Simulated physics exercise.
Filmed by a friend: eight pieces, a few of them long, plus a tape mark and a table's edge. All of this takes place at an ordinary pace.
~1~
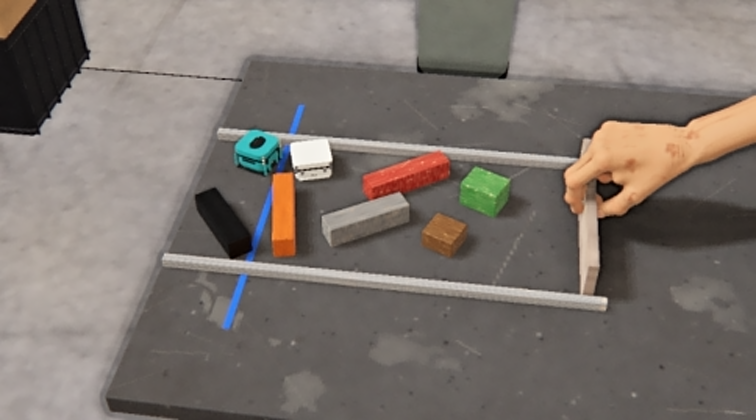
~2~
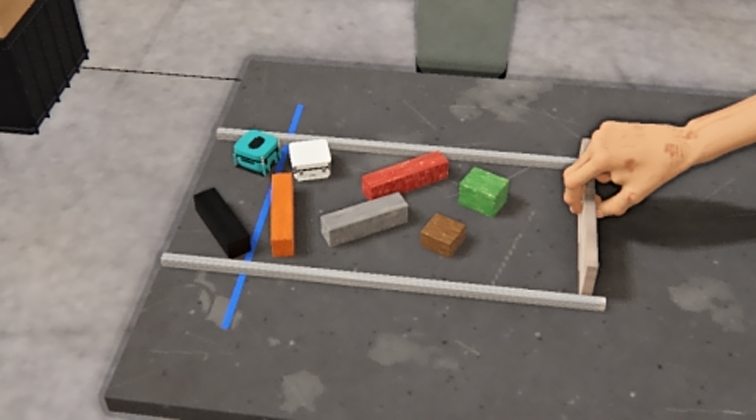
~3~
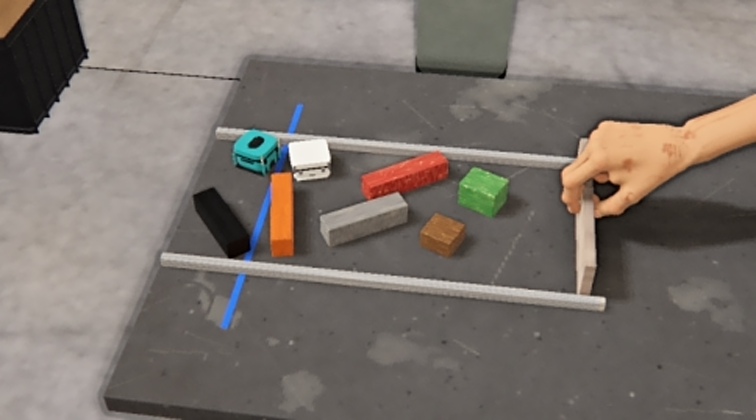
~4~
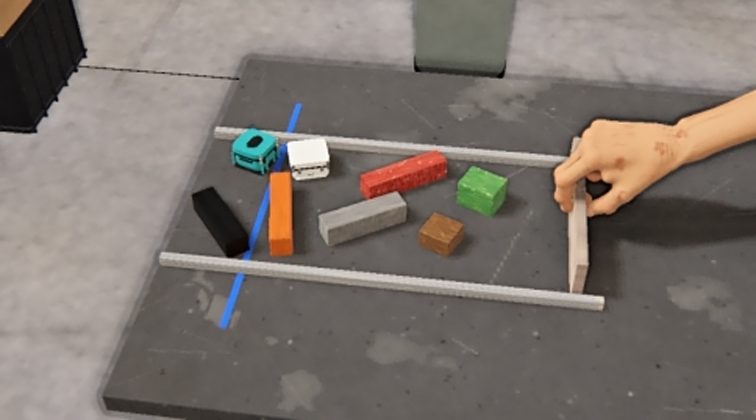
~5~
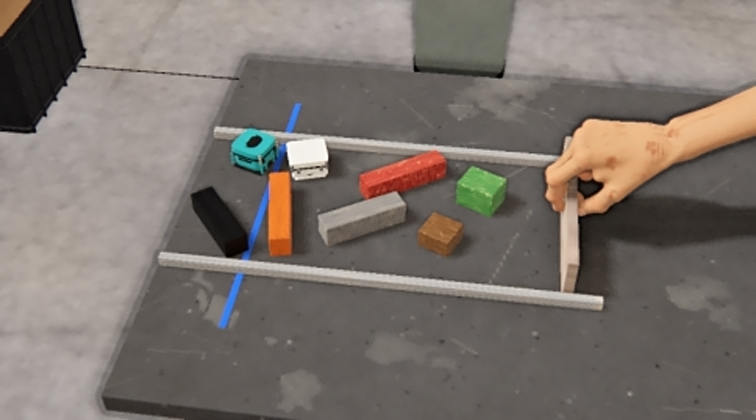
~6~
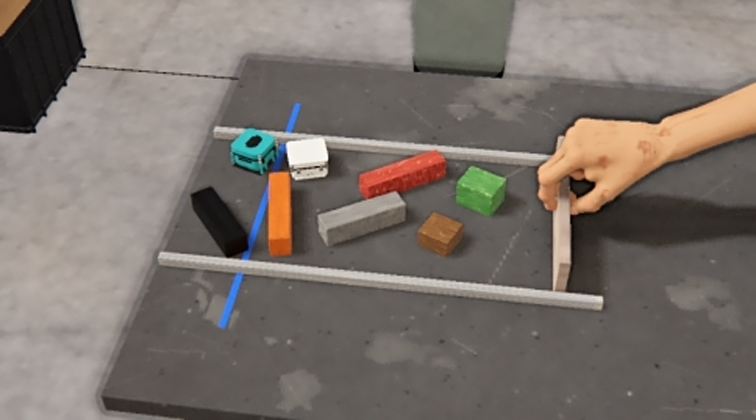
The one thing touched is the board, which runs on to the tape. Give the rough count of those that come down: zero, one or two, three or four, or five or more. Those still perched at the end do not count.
The push is going to knock off a lone one or a pair.
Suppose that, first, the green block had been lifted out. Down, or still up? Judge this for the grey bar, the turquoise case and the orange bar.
So the grey bar keeps its place, the turquoise case goes down and the orange bar keeps its place.
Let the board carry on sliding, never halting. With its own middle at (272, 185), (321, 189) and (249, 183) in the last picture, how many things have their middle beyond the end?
Counts by place: 2 / 0 / 3.
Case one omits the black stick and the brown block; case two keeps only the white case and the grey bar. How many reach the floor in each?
You'd count 1 the first time and 0 the second time.
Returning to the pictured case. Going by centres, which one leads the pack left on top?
Foremost is the orange bar.
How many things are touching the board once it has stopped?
Well, it touches 3.
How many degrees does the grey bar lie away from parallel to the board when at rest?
About 5° out of line.
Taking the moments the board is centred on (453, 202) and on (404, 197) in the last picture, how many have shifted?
First position 2; second position 4.
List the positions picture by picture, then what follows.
Black stick (223, 223); turquoise case (258, 153); orange bar (284, 214); board (588, 215); tape (269, 202), in the first frame.
Turquoise case (257, 153); white case (310, 161), in the second frame.
Orange bar (282, 213); board (585, 214), in the third frame.
Black stick (220, 222); red bar (404, 176), in the fourth frame.
Turquoise case (255, 152); green block (481, 191), in the fifth frame.
Black stick (219, 221); turquoise case (254, 152); orange bar (280, 212); board (561, 212); tape (265, 201), in the sixth frame.
Early on, none off yet; black stick at rest near (219, 221); turquoise case at rest near (254, 152); orange bar at rest near (280, 212).
A while later, none off yet; black stick at rest near (219, 221); turquoise case at rest near (252, 152); orange bar moving near (270, 214).
Finally, the number that fall off is one or two; lost, turquoise case and black stick.
